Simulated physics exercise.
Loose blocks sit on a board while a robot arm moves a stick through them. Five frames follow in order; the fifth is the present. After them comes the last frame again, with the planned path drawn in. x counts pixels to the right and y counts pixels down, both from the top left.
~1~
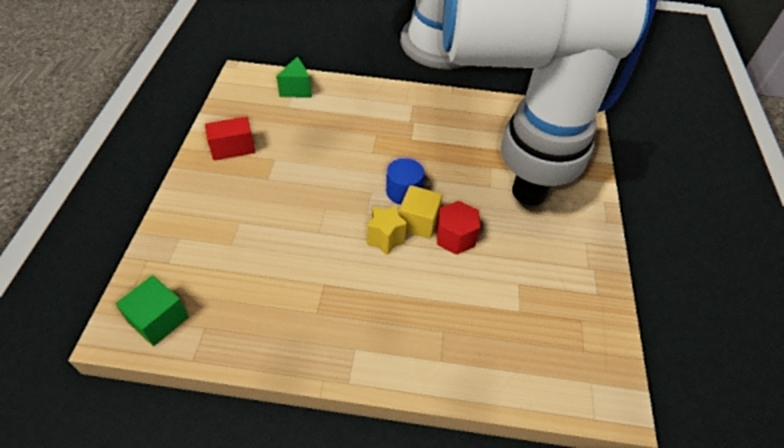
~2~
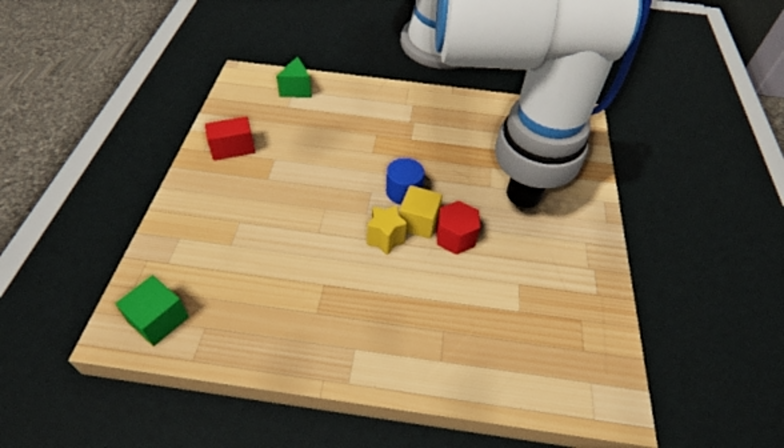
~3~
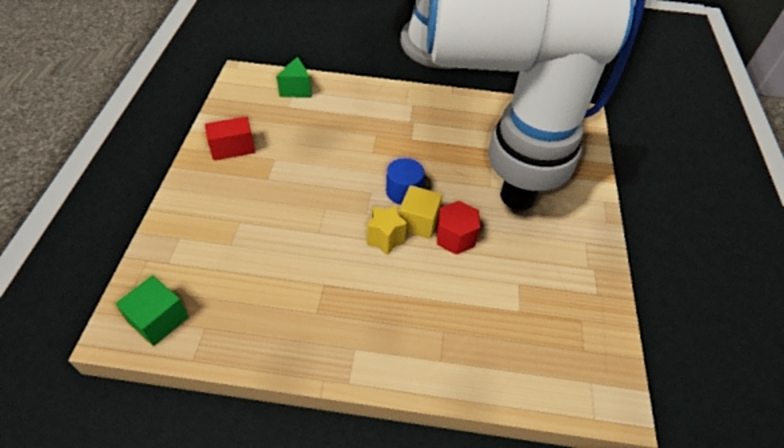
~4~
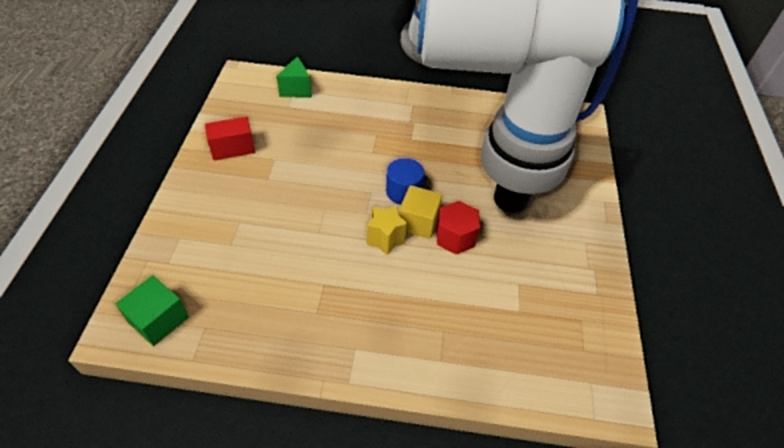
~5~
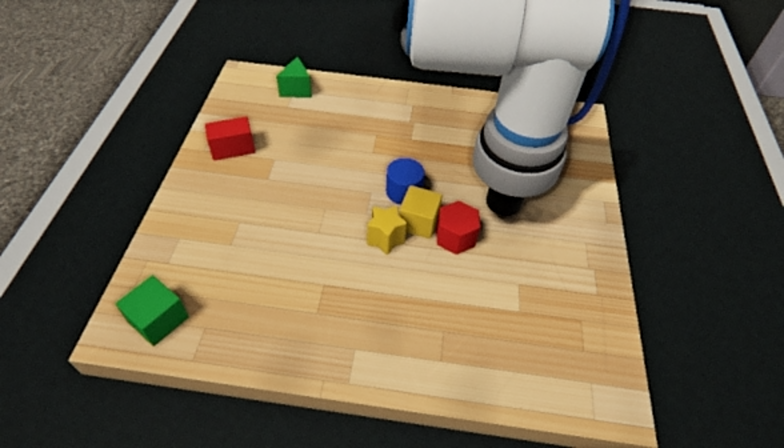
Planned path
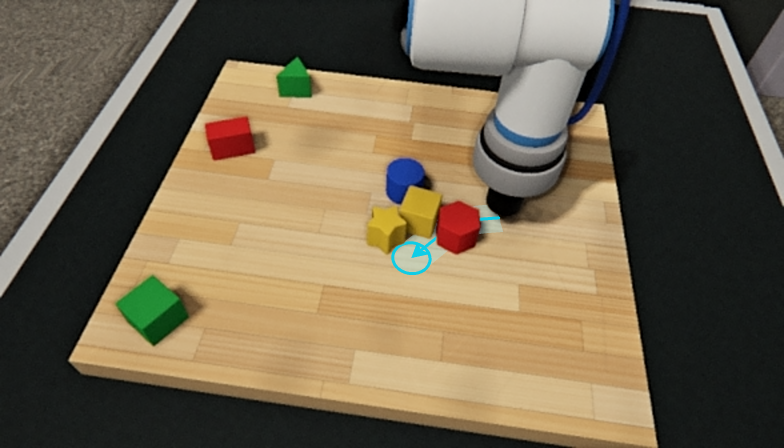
The robot arm moves its black tip slightly left across the board while the blocks stay still.
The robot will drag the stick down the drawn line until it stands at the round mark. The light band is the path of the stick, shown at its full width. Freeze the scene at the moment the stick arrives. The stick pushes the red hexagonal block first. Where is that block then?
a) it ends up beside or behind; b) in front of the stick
b (in front of the stick)
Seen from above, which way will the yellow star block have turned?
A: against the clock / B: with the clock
I choose A.
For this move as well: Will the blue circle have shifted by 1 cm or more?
I'd say no.
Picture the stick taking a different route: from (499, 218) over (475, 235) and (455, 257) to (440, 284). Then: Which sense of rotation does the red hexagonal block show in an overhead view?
From overhead, the rotation is clockwise.
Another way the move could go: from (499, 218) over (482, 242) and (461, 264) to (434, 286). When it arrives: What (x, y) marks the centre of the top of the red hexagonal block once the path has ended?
(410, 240)
Path on the board, from (499, 218) via (465, 222) and (437, 238), ending at (411, 258).
What follows on the original path. One third of the way, stick at (468, 207); yellow square block at (417, 202), turned 15° clockwise; red hexagonal block at (449, 225).
Two thirds of the way, stick at (439, 223); yellow star block at (377, 219), turned 25° anticlockwise; yellow square block at (405, 203), turned 25° clockwise; red hexagonal block at (425, 247), turned 20° anticlockwise.
At the end, stick at (413, 243); yellow star block at (377, 219), turned 20° anticlockwise; blue circle in place; yellow square block at (405, 203), turned 25° clockwise; red hexagonal block at (402, 272), turned 35° anticlockwise.
